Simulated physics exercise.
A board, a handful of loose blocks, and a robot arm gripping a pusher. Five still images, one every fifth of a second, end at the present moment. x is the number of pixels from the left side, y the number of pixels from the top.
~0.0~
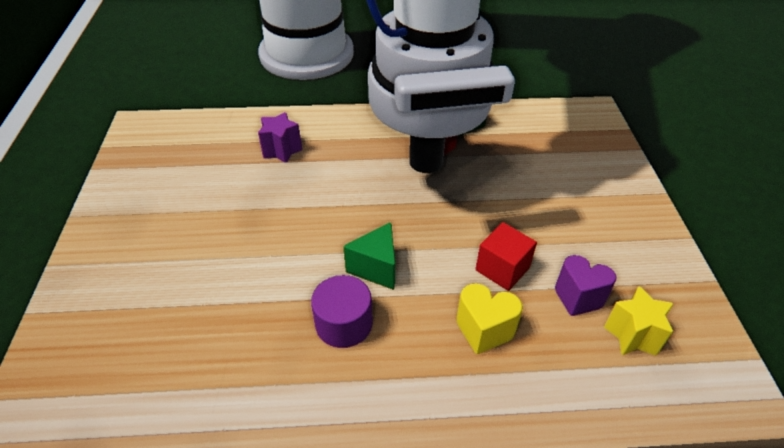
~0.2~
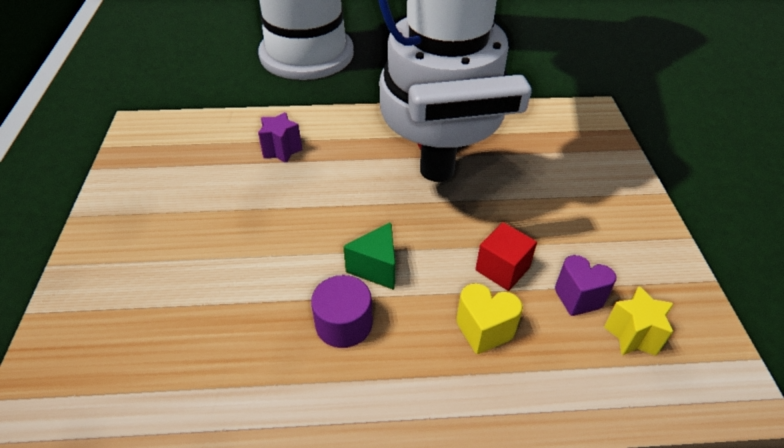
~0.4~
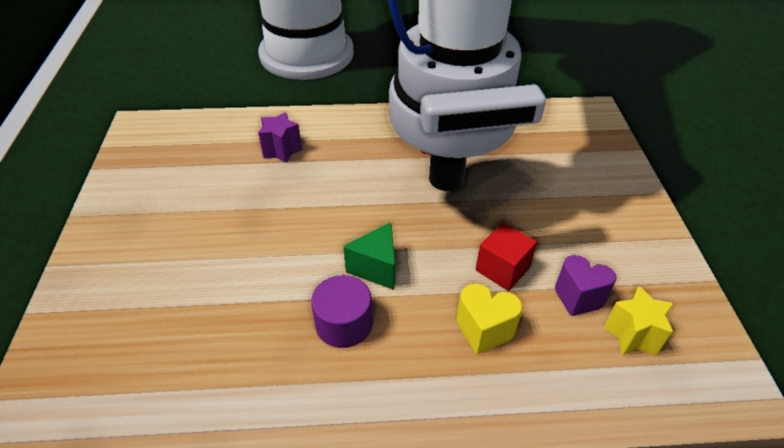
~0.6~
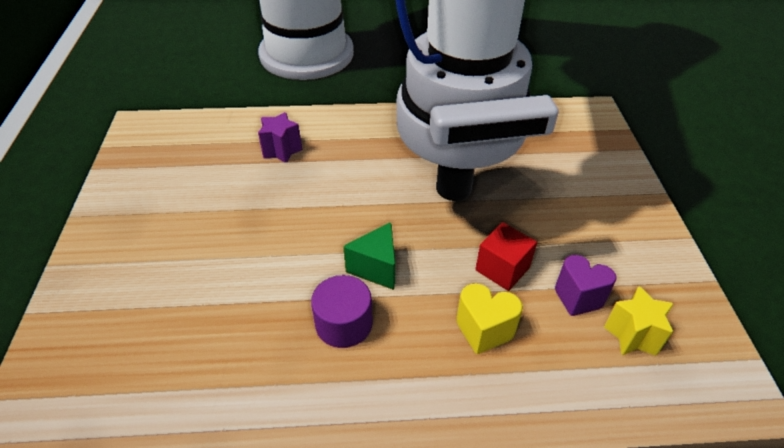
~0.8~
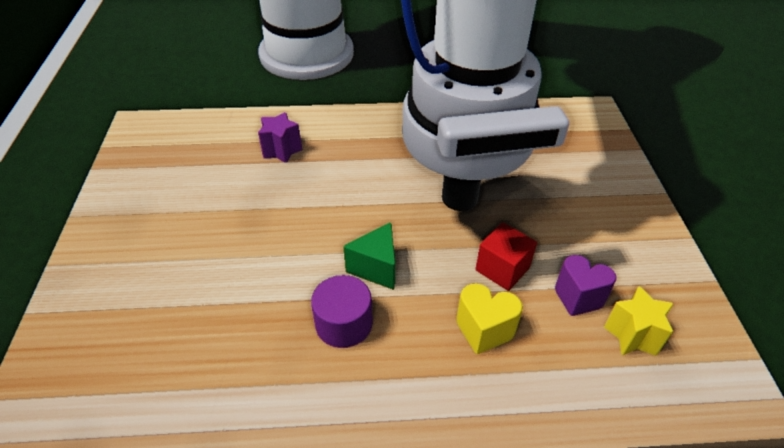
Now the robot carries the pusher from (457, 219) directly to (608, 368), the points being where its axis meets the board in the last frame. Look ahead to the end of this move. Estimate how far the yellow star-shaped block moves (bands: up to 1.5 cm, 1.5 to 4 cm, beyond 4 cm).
The yellow star-shaped block ends up very close, under 1.5 cm away.
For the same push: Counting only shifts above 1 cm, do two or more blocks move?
Final answer: No.
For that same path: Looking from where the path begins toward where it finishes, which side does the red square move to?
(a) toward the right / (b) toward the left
a (toward the right)
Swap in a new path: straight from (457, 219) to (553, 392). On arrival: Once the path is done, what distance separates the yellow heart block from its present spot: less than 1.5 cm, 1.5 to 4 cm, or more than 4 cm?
It travels between 1.5 and 4 cm.
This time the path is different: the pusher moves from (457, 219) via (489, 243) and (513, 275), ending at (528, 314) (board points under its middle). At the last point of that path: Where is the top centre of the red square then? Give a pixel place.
Pixel (571, 319).
On the path given first. One third of the way, pusher (505, 242); red square (533, 263), turned 20° clockwise.
Two thirds of the way, pusher (557, 292); red square (582, 321), turned 35° clockwise; purple heart block (594, 273).
At the end, pusher (618, 350); red square (630, 389), turned 65° clockwise; purple heart block (596, 274), turned 15° anticlockwise; yellow star-shaped block unmoved.
